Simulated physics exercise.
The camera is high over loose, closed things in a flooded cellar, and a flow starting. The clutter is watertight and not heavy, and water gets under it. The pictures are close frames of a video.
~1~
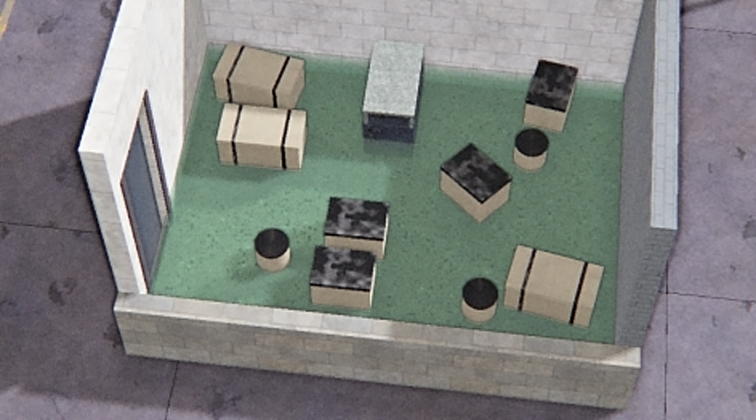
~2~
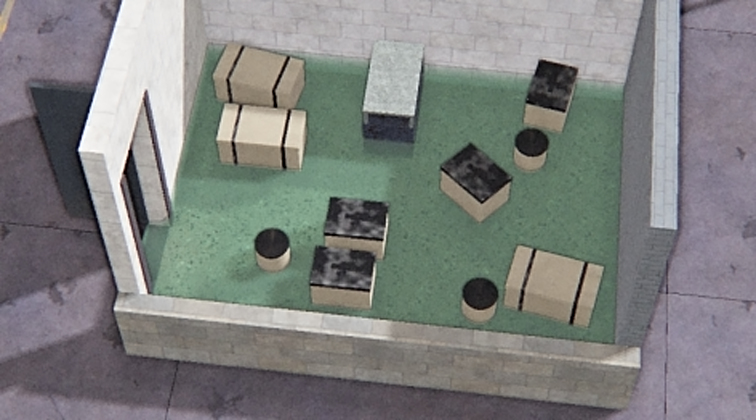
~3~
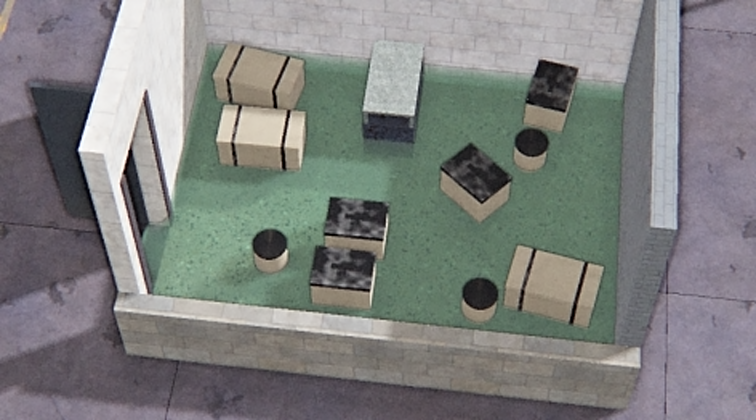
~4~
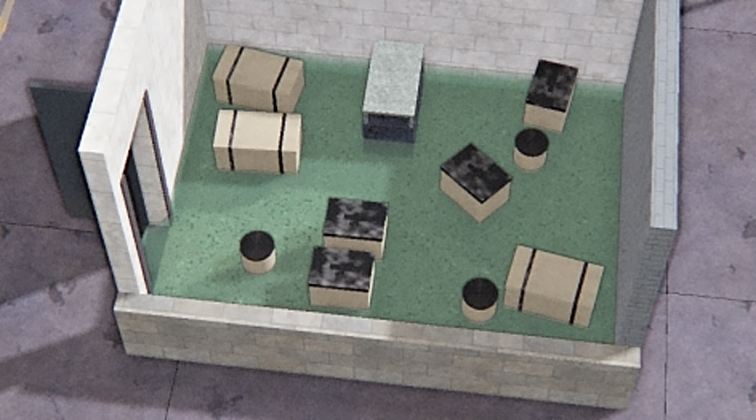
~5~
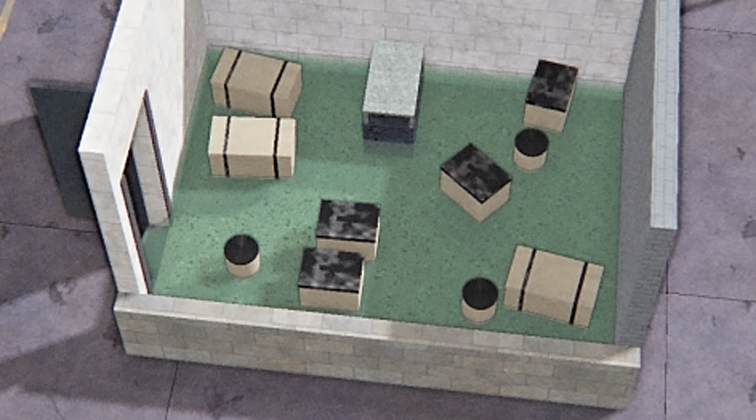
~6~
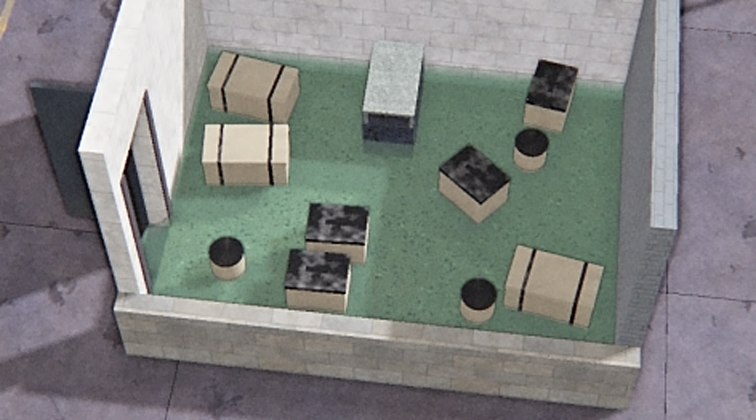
In a green-floored walled room, a door opens and several boxes and a pail drift left.
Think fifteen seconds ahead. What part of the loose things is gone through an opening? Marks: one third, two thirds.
Share: Not even a third.
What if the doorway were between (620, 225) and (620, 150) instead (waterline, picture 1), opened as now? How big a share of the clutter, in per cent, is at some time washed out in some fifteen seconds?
About 60 per cent.
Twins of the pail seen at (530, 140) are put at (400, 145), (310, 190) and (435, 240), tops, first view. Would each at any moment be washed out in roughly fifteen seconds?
As listed: Stays, gone, left behind.
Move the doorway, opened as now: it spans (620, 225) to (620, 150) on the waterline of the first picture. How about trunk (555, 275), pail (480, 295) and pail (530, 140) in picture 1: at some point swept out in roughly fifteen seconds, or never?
One after the other: Washed out, gone, carried outside.
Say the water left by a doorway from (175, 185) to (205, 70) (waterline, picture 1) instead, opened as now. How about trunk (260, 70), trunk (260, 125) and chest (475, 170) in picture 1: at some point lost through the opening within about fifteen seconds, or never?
In turn: Yes, carried outside, through.
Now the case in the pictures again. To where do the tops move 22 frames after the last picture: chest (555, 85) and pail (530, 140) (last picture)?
Around (530, 101) and (482, 173).
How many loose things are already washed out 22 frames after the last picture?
I count 2.
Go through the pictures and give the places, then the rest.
A pail at (272, 243), afloat; a trunk at (262, 125) floats; 0 of 10 have shifted, in the first picture.
A pail at (272, 243), afloat; a trunk at (262, 125), afloat; 0 of 10 have shifted, in the second picture.
A pail at (270, 244) floats; a trunk at (261, 126), afloat; 0 of 10 have shifted, in the third picture.
A pail at (257, 245), afloat, close to its start; a trunk at (257, 130), afloat, close to its start; 2 of 10 have shifted, in the fourth picture.
A pail at (241, 249) floats, close to its start; a trunk at (252, 136) floats, close to its start; 5 of 10 have shifted, in the fifth picture.
A pail at (226, 251) floats, a stride from its start; a trunk at (246, 143) floats, close to its start; 5 of 10 have shifted, in the sixth picture.
A moment on, 0 of 10 are out; 10 afloat.
Next, 1 of 10 are out; 9 afloat.
Later, 2 of 10 are out; 8 afloat.
In the end, 2 of 10 are out; 8 afloat.
